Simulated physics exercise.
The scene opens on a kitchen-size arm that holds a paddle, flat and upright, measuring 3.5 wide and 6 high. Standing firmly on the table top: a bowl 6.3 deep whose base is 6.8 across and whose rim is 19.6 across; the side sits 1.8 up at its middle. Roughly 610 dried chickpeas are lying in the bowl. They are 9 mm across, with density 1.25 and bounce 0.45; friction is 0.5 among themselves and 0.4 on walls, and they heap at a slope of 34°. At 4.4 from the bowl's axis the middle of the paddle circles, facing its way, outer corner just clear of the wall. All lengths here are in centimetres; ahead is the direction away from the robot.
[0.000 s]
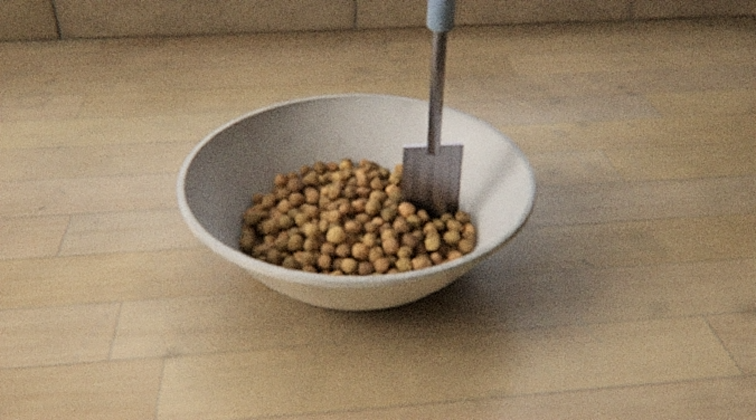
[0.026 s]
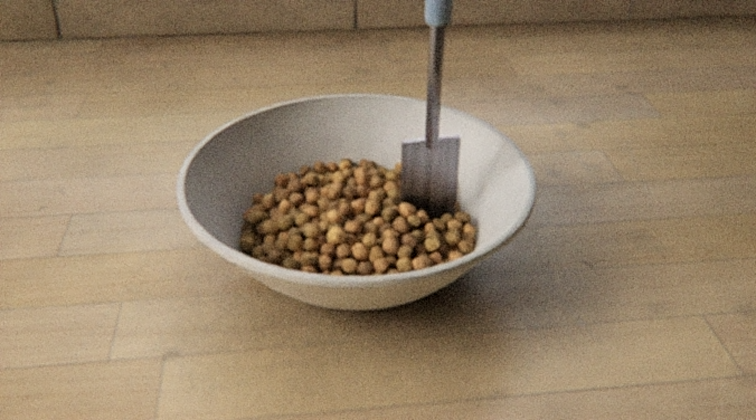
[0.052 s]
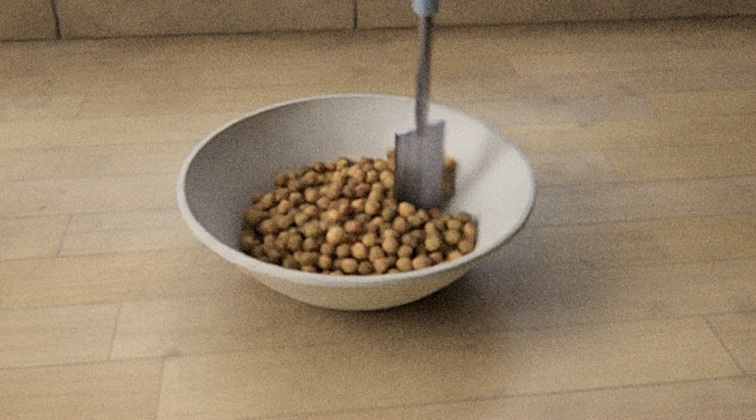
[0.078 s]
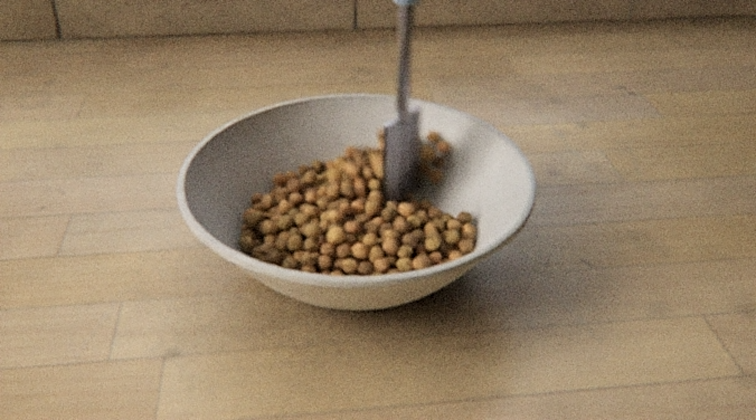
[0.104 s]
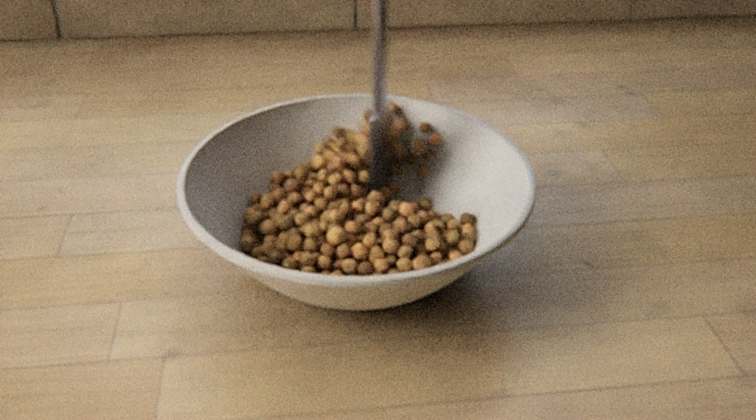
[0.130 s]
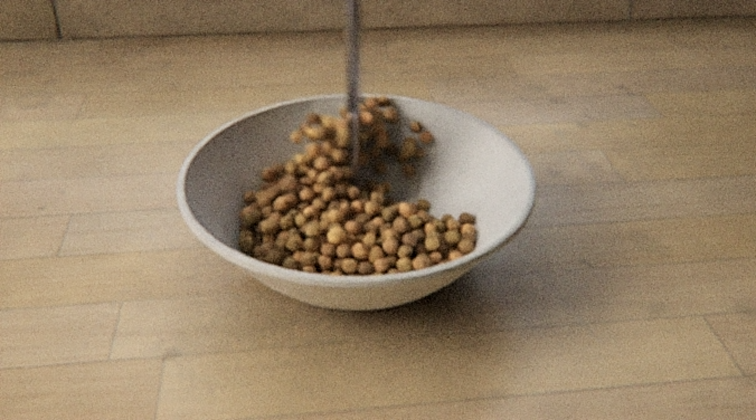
A wide off-white bowl holding a heap of brown and tan chickpeas sits on a pale wooden surface with tiles along the back, seen from slightly above by a still camera. A grey metal paddle with a blue-grey collar stands upright among them, right of centre. The paddle sweeps leftward and toward the back, turning edge-on, pushing chickpeas into a raised pile against the far wall.
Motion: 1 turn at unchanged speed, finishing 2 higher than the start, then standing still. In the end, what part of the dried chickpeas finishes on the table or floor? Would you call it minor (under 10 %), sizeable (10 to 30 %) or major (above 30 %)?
I would call it minor.
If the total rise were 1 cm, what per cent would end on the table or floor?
Around 5 %.
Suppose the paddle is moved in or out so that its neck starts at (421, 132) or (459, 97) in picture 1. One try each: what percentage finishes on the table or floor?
Around 5 per cent on the first try, around 0 per cent on the second.
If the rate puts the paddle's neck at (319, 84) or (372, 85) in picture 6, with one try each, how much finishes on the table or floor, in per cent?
So, roughly 10 percent the first time and 0 percent the second.
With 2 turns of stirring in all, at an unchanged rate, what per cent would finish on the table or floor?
About 5 per cent.
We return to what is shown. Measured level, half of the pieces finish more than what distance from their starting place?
Roughly 2 cm, measured level.
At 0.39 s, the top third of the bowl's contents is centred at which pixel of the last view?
Near pixel (382, 246).
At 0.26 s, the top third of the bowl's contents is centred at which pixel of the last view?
The upper third is centred close to (275, 224).
After 0.26 s, 190° round, highest piece 8 above the table; 607 in the bowl.
After 0.39 s, 293° round, highest piece 9 above the table; 593 in the bowl, 7 on the table or floor, 7 in flight or on the tool.
After 0.65 s, 0° round, highest piece 5 above the table; 587 in the bowl, 20 on the table or floor.
After 1.35 s, 0° round, highest piece 5 above the table; 587 in the bowl, 20 on the table or floor.
At rest, 587 in the bowl, 20 on the table or floor. That is 3 % on the table or floor.
